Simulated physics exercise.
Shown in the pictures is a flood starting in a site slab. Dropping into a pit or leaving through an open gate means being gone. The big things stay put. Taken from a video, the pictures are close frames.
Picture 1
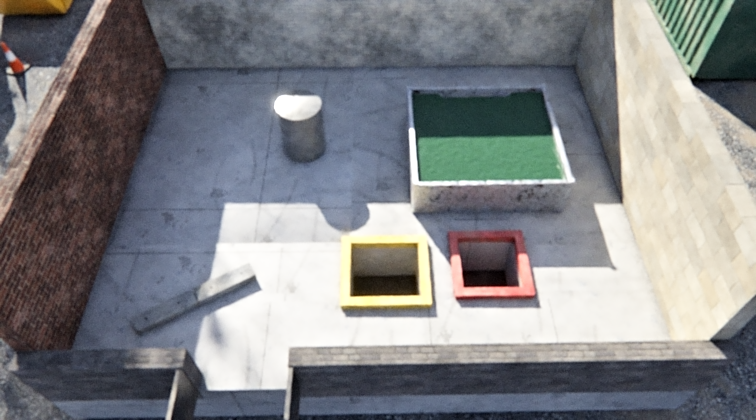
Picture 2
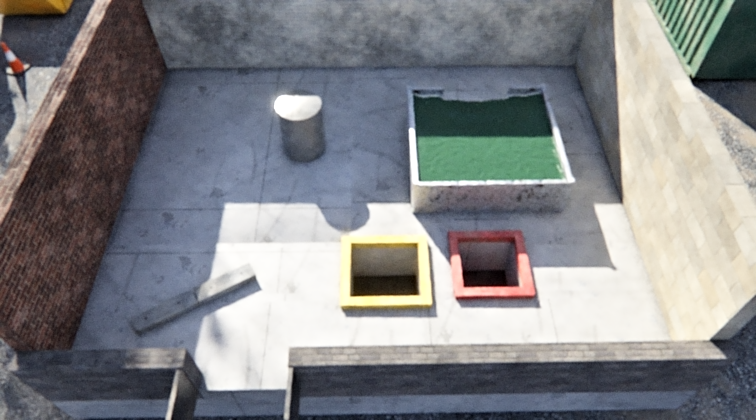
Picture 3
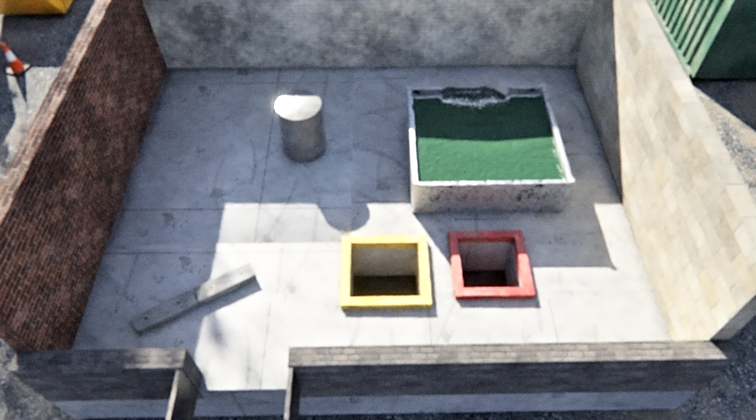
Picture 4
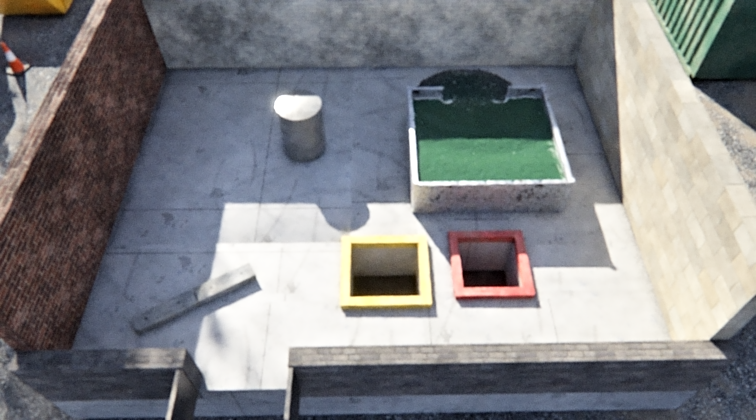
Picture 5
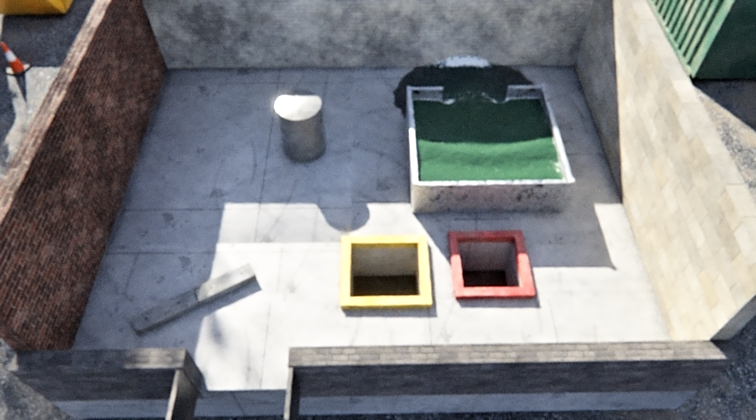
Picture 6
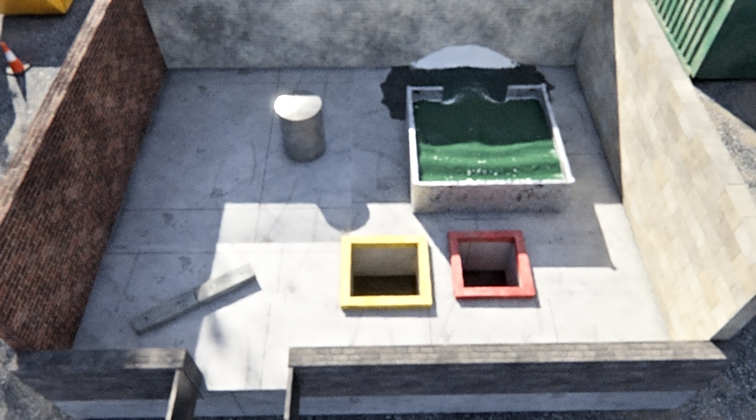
Green water pours through a gap in the far side of a pale-walled tank at the right rear of a walled concrete yard, seen from high above by a camera that stays still. A grey cylinder stands left of the tank, a plank lies front left, and yellow-rimmed and red-rimmed square pits sit in front. The water ripples as a dark wet patch spreads behind the tank, widening both ways, with a pale sheet at the back wall.
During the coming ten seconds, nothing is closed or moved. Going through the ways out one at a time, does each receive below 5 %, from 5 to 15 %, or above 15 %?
One by one: As it plays out the gate never reaches five per cent, as it plays out the yellow pit never reaches five per cent, as it plays out the red pit never reaches five per cent.
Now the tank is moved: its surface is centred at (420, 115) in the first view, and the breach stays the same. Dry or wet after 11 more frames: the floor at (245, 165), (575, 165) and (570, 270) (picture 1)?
Unflooded - unflooded - unflooded.
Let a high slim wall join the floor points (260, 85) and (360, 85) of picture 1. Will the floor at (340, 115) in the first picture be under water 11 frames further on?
The spot in question would be waterlogged.
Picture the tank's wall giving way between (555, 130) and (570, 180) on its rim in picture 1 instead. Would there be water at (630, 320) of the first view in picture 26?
Bottom line - sodden.
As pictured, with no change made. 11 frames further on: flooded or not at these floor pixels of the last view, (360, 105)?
Verdict: That spot is submerged.
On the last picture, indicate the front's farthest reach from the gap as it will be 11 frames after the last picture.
My pick would be pixel (233, 72).
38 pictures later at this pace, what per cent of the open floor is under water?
It comes to 70 per cent.
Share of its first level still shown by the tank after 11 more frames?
I'd put it close to 60 in a hundred.
A moment on, water covers 10 % of the floor; the gate 0 %, the yellow pit 0 %, the red pit 0 %.
Next, water covers 20 % of the floor; the gate 0 %, the yellow pit 0 %, the red pit 0 %.
Then, water covers 45 % of the floor; the gate 0 %, the yellow pit 0 %, the red pit 0 %.
Later, water covers 70 % of the floor; the gate 0 %, the yellow pit 0 %, the red pit 0 %.
In the end, water covers 95 % of the floor; the gate 1 %, the yellow pit 0 %, the red pit 0 %.
